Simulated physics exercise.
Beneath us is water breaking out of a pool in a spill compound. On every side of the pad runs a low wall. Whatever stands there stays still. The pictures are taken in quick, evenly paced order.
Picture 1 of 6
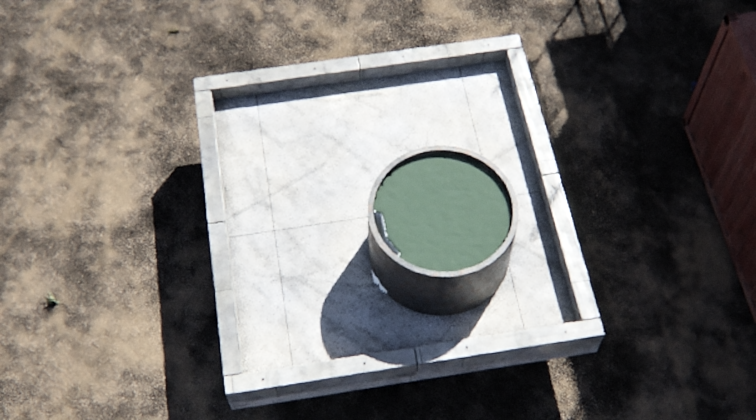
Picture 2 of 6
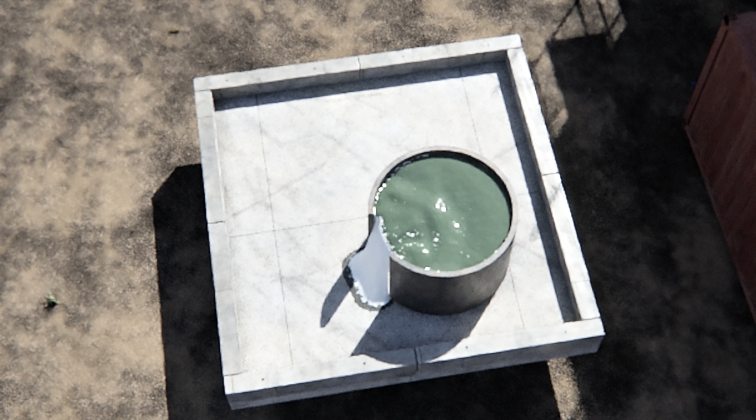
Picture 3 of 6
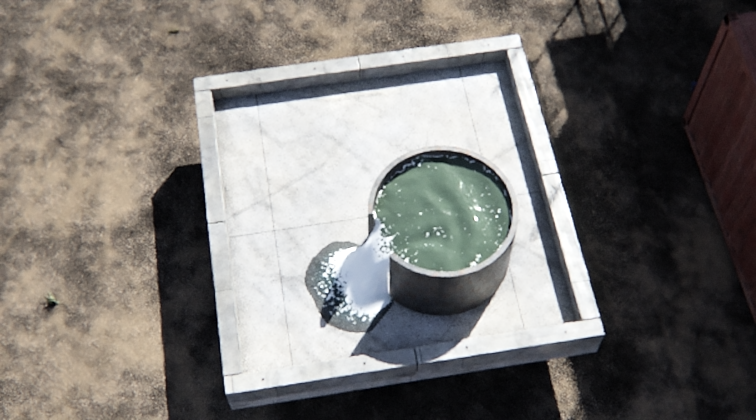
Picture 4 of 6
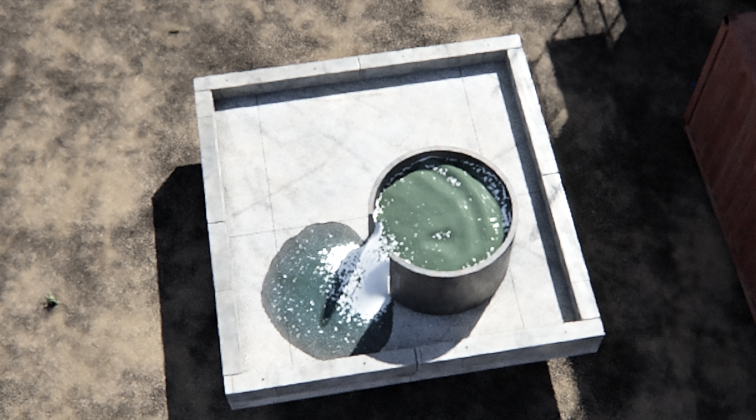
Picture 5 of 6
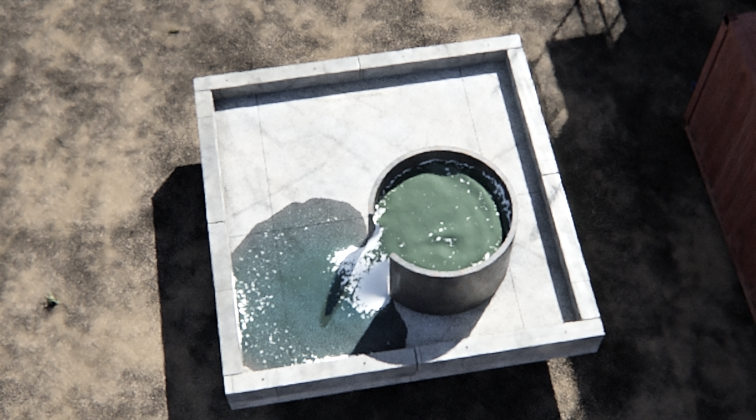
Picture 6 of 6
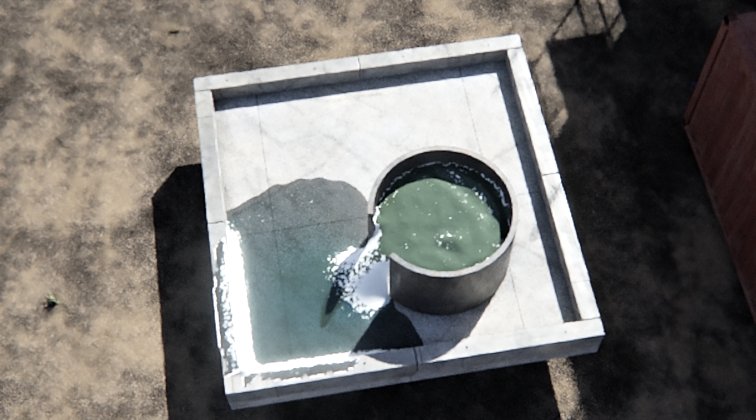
Green water pouring through a gap in a round pool's left side, spreading across a walled white pad to its lower-left edges.
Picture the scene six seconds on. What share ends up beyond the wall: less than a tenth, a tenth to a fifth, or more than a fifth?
A tenth to a fifth.
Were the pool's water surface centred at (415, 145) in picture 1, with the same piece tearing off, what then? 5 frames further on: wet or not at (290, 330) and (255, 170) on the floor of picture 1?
In the order asked: Soaked and soaked.
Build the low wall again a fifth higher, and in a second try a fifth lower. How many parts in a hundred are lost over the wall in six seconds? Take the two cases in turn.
Well, you'd get 10 per cent in the first case and 24 per cent in the second.
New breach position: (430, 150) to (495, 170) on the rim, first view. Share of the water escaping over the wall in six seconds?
Close to 22 percent, I'd say.
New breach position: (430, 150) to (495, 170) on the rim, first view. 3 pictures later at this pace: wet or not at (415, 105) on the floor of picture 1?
At that place: Awash.
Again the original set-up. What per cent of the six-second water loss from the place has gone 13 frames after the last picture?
It should be close to 90 percent by then.
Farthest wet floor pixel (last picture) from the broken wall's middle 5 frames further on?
My pick would be pixel (215, 101).
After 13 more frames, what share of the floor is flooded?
Close to 55 %.
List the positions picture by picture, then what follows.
In the first picture, still water in the round pool at (443, 212).
In the second picture, the front is at (348, 265), out from the gap at (380, 260).
In the third picture, water pours out at (380, 262) and has run to (313, 274).
In the fourth picture, the front is at (271, 306), out from the gap at (380, 263).
In the fifth picture, the front is at (244, 358), out from the gap at (380, 263).
In the sixth picture, the front is at a hidden place, out from the gap at (380, 263).
A moment on, water covers 30 % of the floor; the low wall has let 1 % over.
Next, water covers 35 % of the floor; the low wall has let 4 % over.
Then, water covers 45 % of the floor; the low wall has let 13 % over.
Later, water covers 70 % of the floor; the low wall has let 14 % over.
In the end, water covers 80 % of the floor; the low wall has let 14 % over.
